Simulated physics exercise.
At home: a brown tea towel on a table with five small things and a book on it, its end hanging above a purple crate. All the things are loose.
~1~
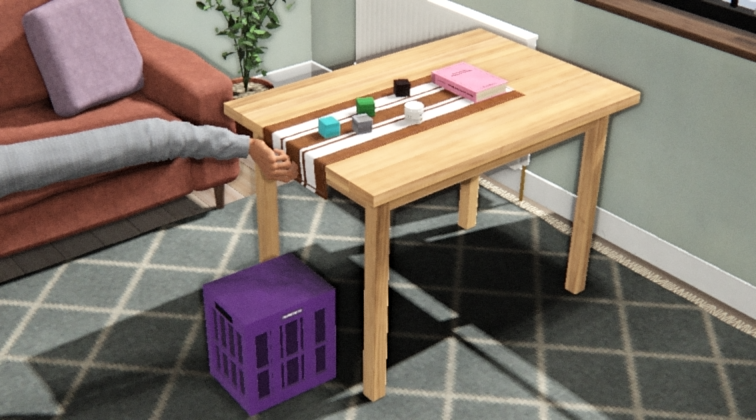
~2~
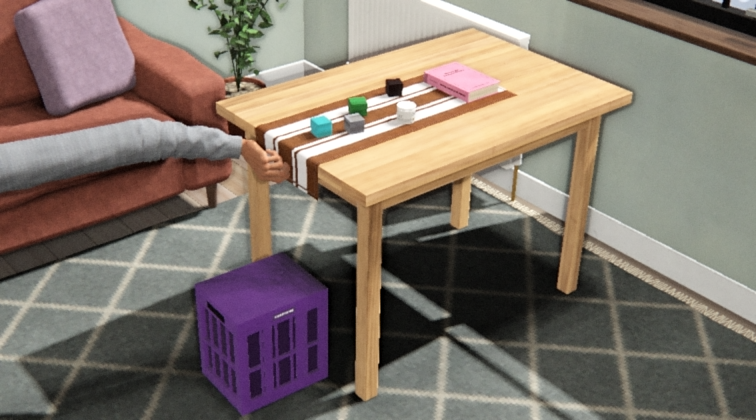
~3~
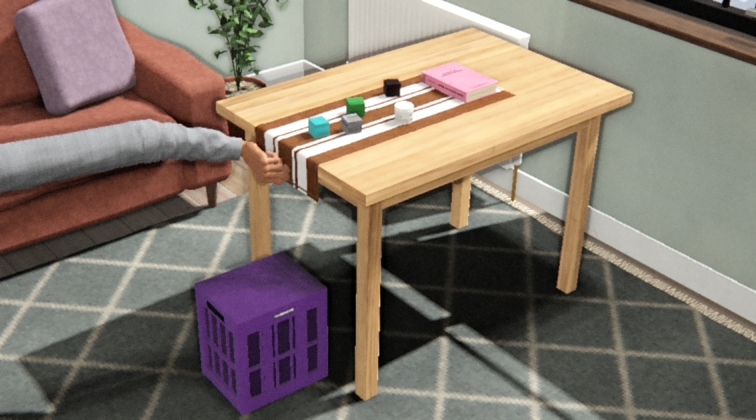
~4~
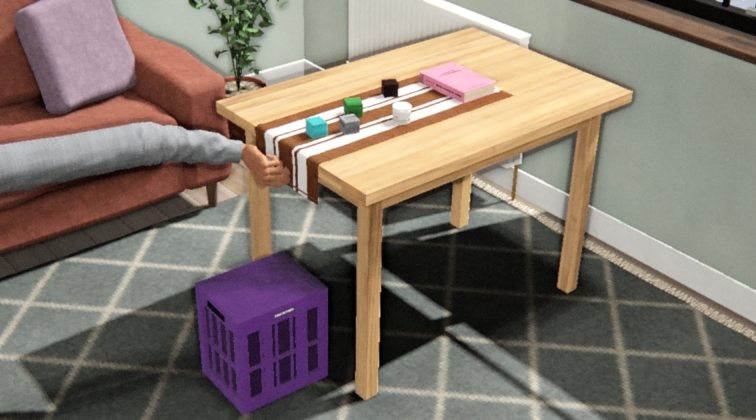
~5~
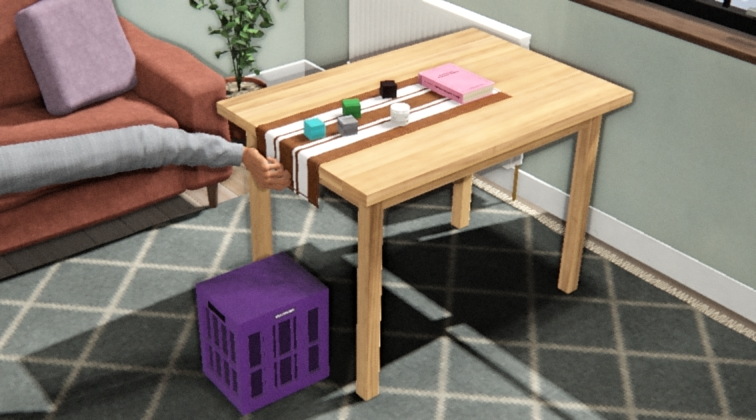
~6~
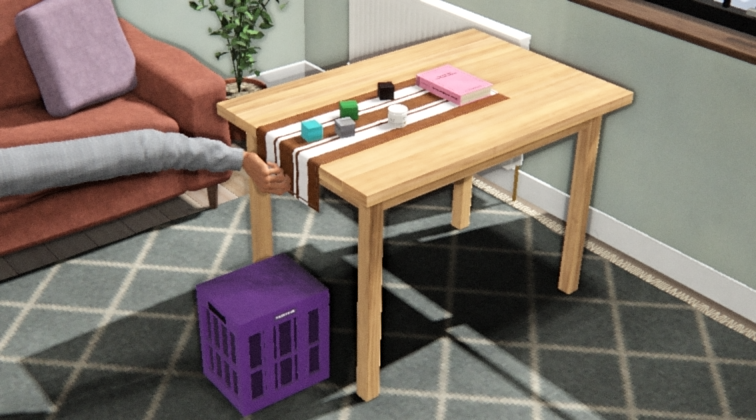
In this clip, a hand in a grey sleeve slowly pulls the hanging end of a brown-and-white striped cloth downward above a purple crate, and the small cubes and pink book on the table shift slightly left with it.
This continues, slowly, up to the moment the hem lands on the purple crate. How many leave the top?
The answer is three.
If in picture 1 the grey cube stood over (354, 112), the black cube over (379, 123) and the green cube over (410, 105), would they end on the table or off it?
The grey cube tumbles off, the black cube falls, the green cube remains up.
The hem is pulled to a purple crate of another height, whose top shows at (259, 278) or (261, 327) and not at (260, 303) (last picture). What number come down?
In that case 2 and 4.
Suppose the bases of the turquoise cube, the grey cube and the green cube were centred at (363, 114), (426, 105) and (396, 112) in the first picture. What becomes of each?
The turquoise cube tumbles off, the grey cube survives, the green cube stays on.
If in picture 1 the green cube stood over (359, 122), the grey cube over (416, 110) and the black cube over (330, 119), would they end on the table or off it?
The green cube is carried off, the grey cube keeps its place on top, the black cube falls.
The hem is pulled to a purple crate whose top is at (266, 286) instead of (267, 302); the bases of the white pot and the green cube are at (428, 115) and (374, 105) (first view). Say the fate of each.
The white pot holds on; the green cube survives.
Early on, hem near (287, 225); turquoise cube gone.
Midway, hem near (287, 262); turquoise cube and grey cube gone.
Near the end, hem on the crate; turquoise cube, grey cube and green cube gone.
Finally, hem on the crate; turquoise cube, grey cube and green cube gone. Over the edge go three.
